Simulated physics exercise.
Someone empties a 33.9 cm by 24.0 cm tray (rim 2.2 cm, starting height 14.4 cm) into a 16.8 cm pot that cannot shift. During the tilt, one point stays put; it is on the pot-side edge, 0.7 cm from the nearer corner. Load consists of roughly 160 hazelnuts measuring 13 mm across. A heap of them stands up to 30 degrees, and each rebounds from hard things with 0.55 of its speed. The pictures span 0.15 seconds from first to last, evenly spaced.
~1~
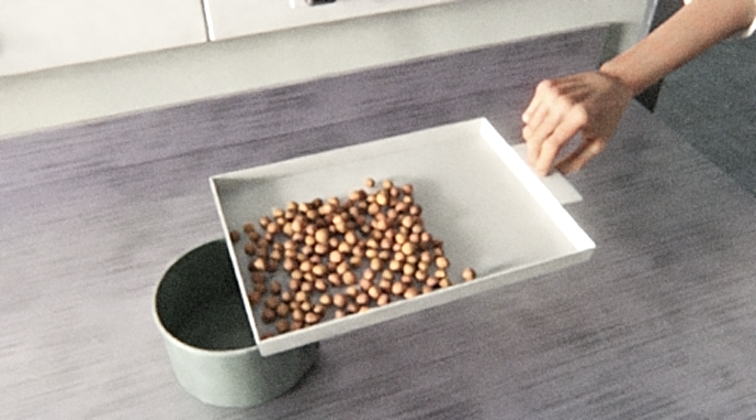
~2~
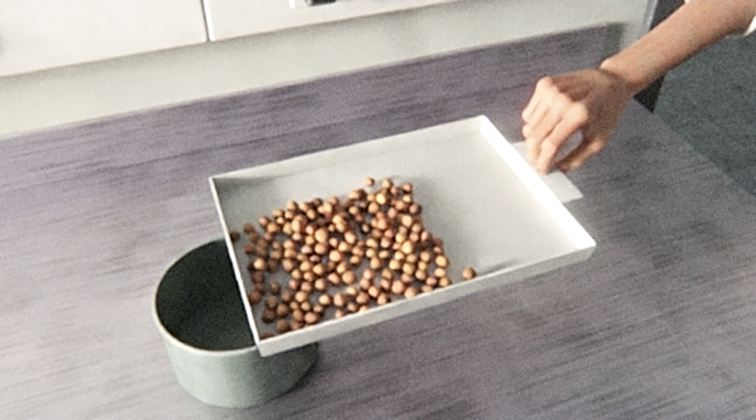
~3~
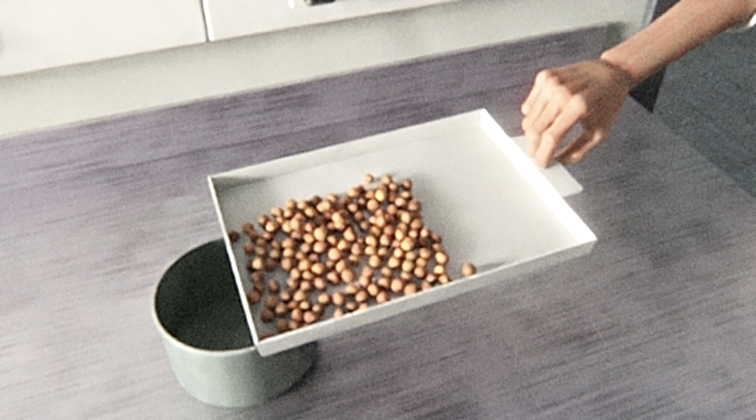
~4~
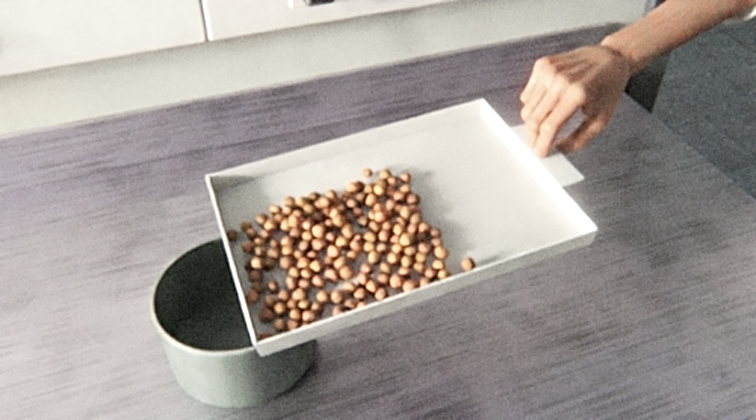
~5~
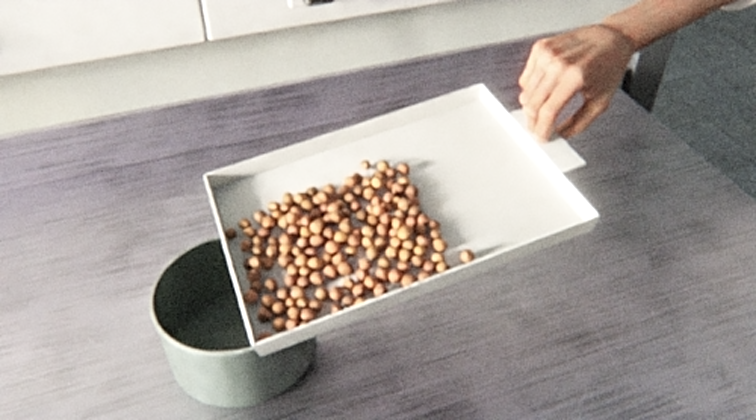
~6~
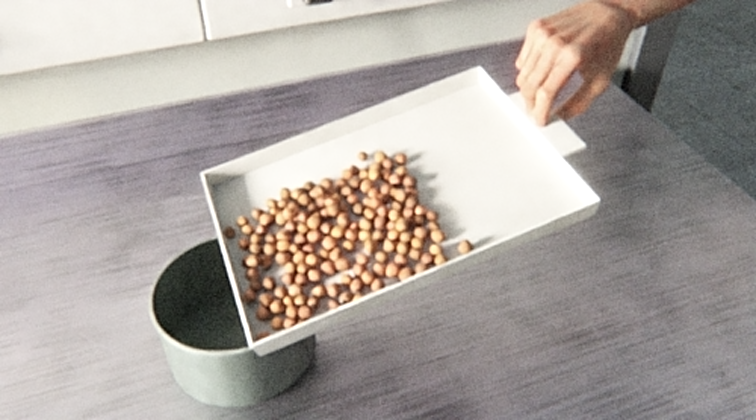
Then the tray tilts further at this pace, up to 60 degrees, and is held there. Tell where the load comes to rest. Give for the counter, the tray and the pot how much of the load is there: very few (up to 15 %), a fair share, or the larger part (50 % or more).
Counter: Very few, tray: The larger part, pot: Very few.
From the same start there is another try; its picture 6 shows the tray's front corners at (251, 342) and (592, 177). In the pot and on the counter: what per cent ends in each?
In the pot: 10 per cent; on the counter: 10 per cent.
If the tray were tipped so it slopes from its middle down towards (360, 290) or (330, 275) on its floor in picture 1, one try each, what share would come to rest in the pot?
Estimate: Some 0 % and some 0 % respectively.
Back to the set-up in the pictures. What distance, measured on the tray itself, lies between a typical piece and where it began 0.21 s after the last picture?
I'd say close to 2 centimetres.
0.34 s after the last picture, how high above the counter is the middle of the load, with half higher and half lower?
Height: Around 22 cm.
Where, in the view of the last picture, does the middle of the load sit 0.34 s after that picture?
Load centre est.: (261, 227) px.
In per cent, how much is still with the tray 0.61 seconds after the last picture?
Load share: Around 100%.
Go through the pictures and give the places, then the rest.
In the first picture, tray tilt 0 degrees, front corners at (260, 341) and (592, 245); middle of the pieces at (346, 249); pot at (234, 288).
In the second picture, tray tilt 0 degrees, front corners at (260, 341) and (593, 243); middle of the pieces at (346, 249).
In the third picture, tray tilt 2 degrees, front corners at (259, 341) and (593, 237); middle of the pieces at (345, 246).
In the fourth picture, tray tilt 4 degrees, front corners at (257, 342) and (594, 228), lowest corner left front; middle of the pieces at (343, 243).
In the fifth picture, tray tilt 8 degrees, front corners at (255, 342) and (595, 214), lowest corner left front; middle of the pieces at (341, 238).
In the sixth picture, tray tilt 11 degrees, front corners at (253, 343) and (596, 199), lowest corner left front; middle of the pieces at (339, 233); pot at (231, 288).
Then, 0.21 s after the last picture, tilt 36 degrees; the tray holds 100 %, the pot 0 %.
Then, 0.34 s after the last picture, tilt 53 degrees; the tray holds 100 %, the pot 0 %.
Then, 0.61 s after the last picture, tilt 60 degrees; the tray holds 100 %, the pot 0 %.
In the end, counter 5 %, tray 95 %, pot 0 %.
